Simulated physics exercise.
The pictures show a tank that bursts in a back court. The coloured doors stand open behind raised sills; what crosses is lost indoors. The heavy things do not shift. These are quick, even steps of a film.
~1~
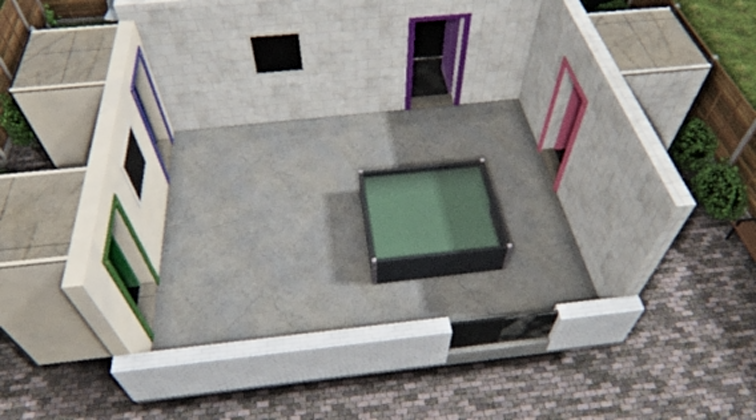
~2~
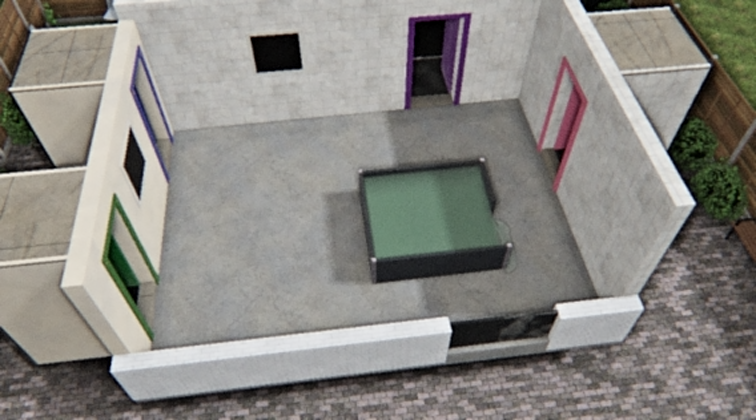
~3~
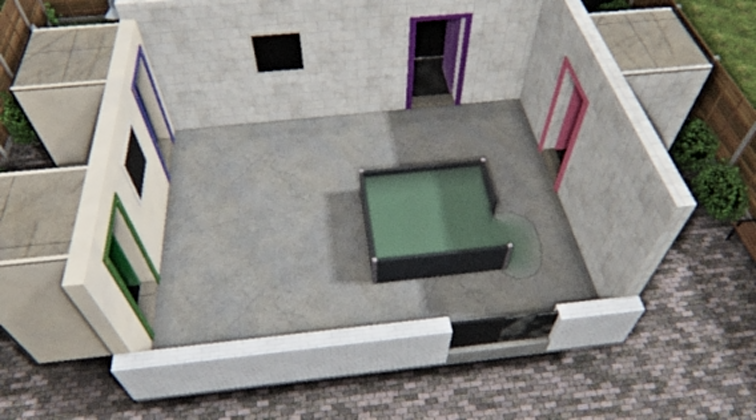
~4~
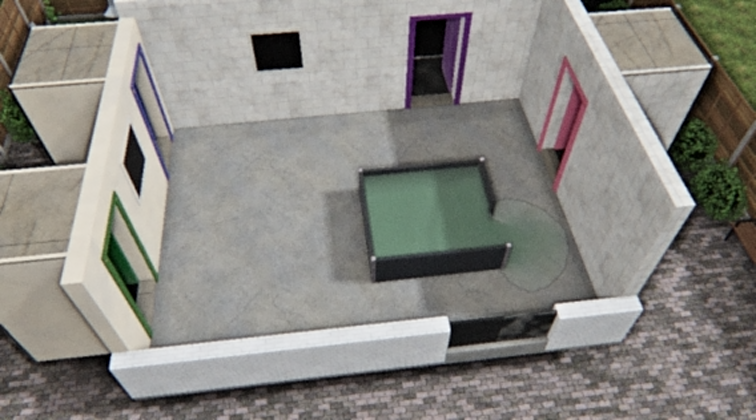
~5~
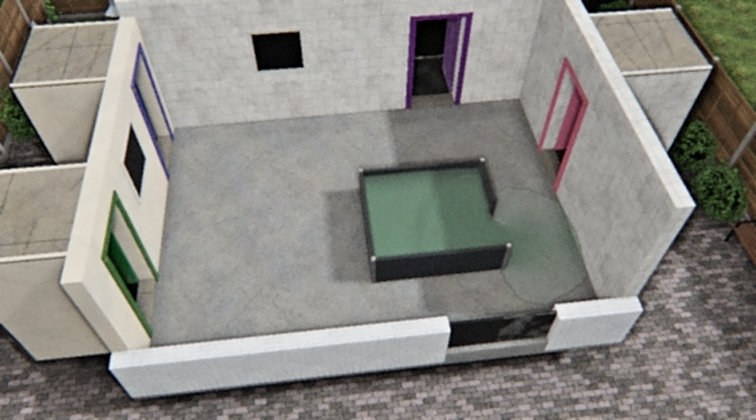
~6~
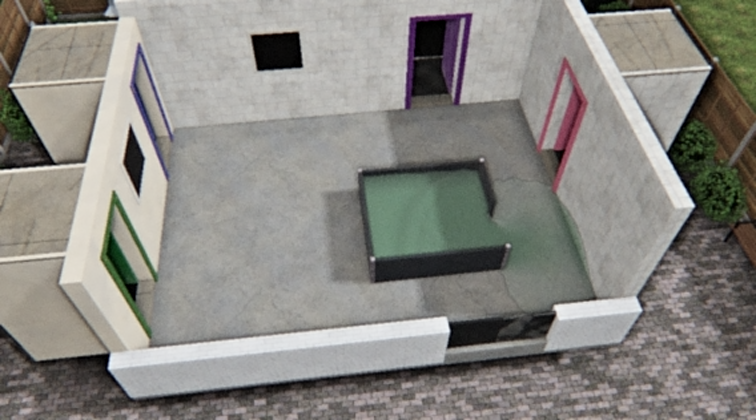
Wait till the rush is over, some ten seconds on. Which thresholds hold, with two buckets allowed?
The purple door holds within the limit; the pink door holds within the limit; the blue door holds within the limit; the green door holds within the limit.
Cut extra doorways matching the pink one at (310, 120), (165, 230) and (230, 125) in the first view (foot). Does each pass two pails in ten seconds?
In turn: Stays under, lets less in, takes less.
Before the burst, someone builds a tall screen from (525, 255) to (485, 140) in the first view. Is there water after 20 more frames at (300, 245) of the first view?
At that place: No water.
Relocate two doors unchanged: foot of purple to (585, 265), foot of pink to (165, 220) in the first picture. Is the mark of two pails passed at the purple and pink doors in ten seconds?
My reading: The purple one lets more in; the pink one takes less.
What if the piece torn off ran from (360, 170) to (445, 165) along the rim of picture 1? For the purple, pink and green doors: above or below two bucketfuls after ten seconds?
My reading: Purple is over; pink stays under; green takes less.
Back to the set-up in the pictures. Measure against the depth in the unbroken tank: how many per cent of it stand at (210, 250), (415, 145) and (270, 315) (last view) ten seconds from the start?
In that order: 10, 6 and 6 per cent.
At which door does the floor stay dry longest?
Last comes the one in blue.
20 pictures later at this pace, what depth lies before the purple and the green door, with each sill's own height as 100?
Near 120 and 0 in a hundred.
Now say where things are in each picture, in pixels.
The first picture shows the open tank at (431, 211) is whole and still.
In the second picture, water pours out at (496, 239) and has run to (509, 268).
In the third picture, the front is at (528, 224), out from the gap at (496, 239).
In the fourth picture, water pours out at (495, 240) and has run to (559, 229).
In the fifth picture, the front is at (585, 269), out from the gap at (495, 239).
In the sixth picture, water pours out at (494, 240) and has run to (593, 291).
A moment on, water covers 10 % of the floor; the purple door not reached, the pink door wet at the sill, nothing in, the blue door not reached, the green door not reached.
Next, water covers 25 % of the floor; the purple door not reached, the pink door wet at the sill, nothing in, the blue door not reached, the green door not reached.
Then, water covers 45 % of the floor; the purple door wet at the sill, nothing in, the pink door wet at the sill, nothing in, the blue door not reached, the green door not reached.
Later, water covers 80 % of the floor; the purple door under two buckets in, the pink door under two buckets in, the blue door not reached, the green door wet at the sill, nothing in.
In the end, water covers 95 % of the floor; the purple door under two buckets in, the pink door under two buckets in, the blue door wet at the sill, nothing in, the green door wet at the sill, nothing in.
